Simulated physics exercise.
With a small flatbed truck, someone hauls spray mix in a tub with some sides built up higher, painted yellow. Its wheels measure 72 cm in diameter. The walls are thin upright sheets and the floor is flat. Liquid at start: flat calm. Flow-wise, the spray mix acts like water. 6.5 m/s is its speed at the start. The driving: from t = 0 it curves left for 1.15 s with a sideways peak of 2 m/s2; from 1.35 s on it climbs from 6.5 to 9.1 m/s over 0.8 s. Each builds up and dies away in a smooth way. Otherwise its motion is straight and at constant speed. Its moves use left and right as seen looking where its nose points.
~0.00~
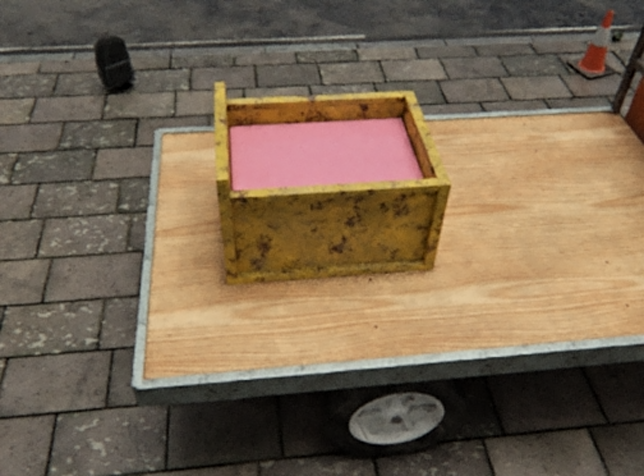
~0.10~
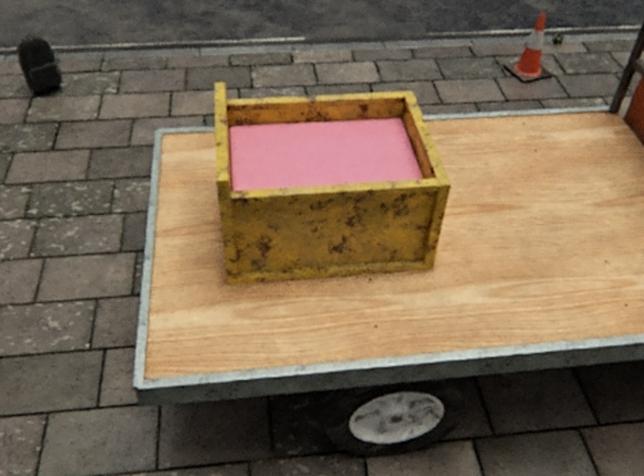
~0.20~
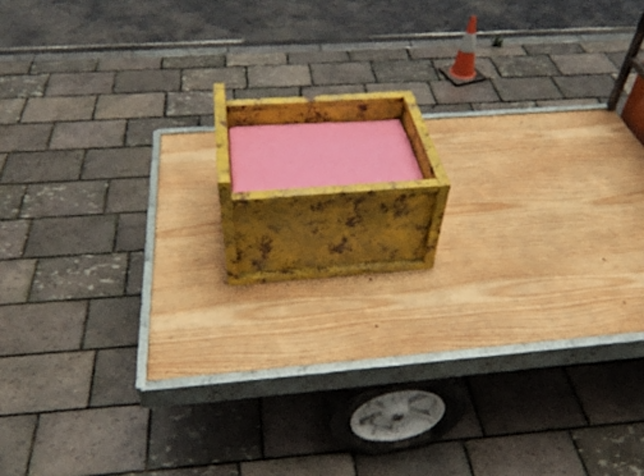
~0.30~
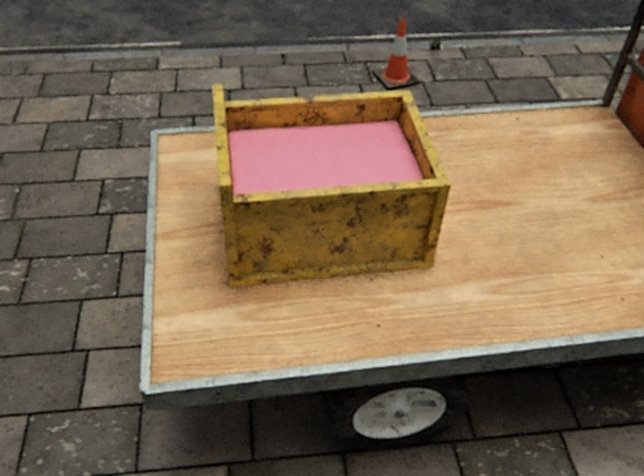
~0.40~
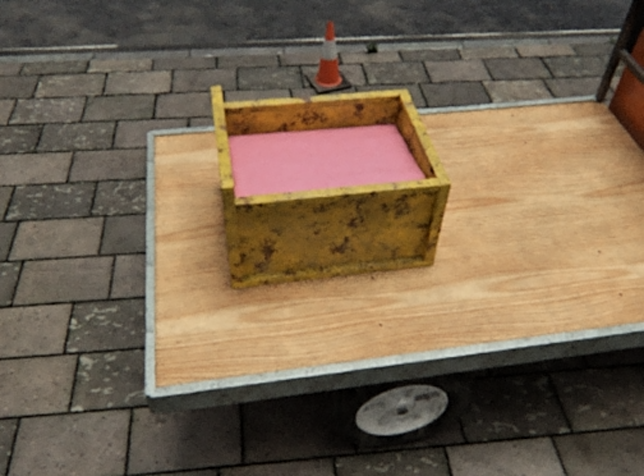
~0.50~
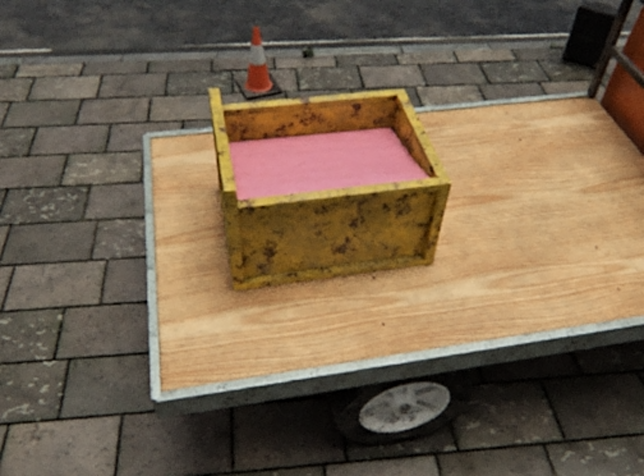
Yellow open-topped box of pink liquid riding on a wooden flatbed past paving and a traffic cone, liquid gradually tilting towards the viewer.
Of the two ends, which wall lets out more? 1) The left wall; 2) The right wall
The left wall.
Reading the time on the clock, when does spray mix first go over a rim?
2.1 s.
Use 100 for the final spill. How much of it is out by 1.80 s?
By then it's around 0 per cent.
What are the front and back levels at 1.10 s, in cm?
Close to 38 cm at the front end and 38 cm at the back end.
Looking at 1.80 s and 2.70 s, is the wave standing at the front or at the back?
Tilt: Towards the aft end, then towards the fore end.
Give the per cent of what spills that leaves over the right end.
Some 20 per cent of it.
Then, 1.10 s in, it stands 38 cm high behind and 38 cm in front; all of it is still inside.
Then, 1.80 s in, it stands 65 cm high behind and 17 cm in front; all of it is still inside.
Then, 2.70 s in, it stands 21 cm high behind and 67 cm in front; 8 per cent has gone over the left end and the near side, a little elsewhere.
Then, 5.14 s in, 12 per cent has gone over the left end and the near side, a little elsewhere; the right end has passed 2 per cent and the left end 5.
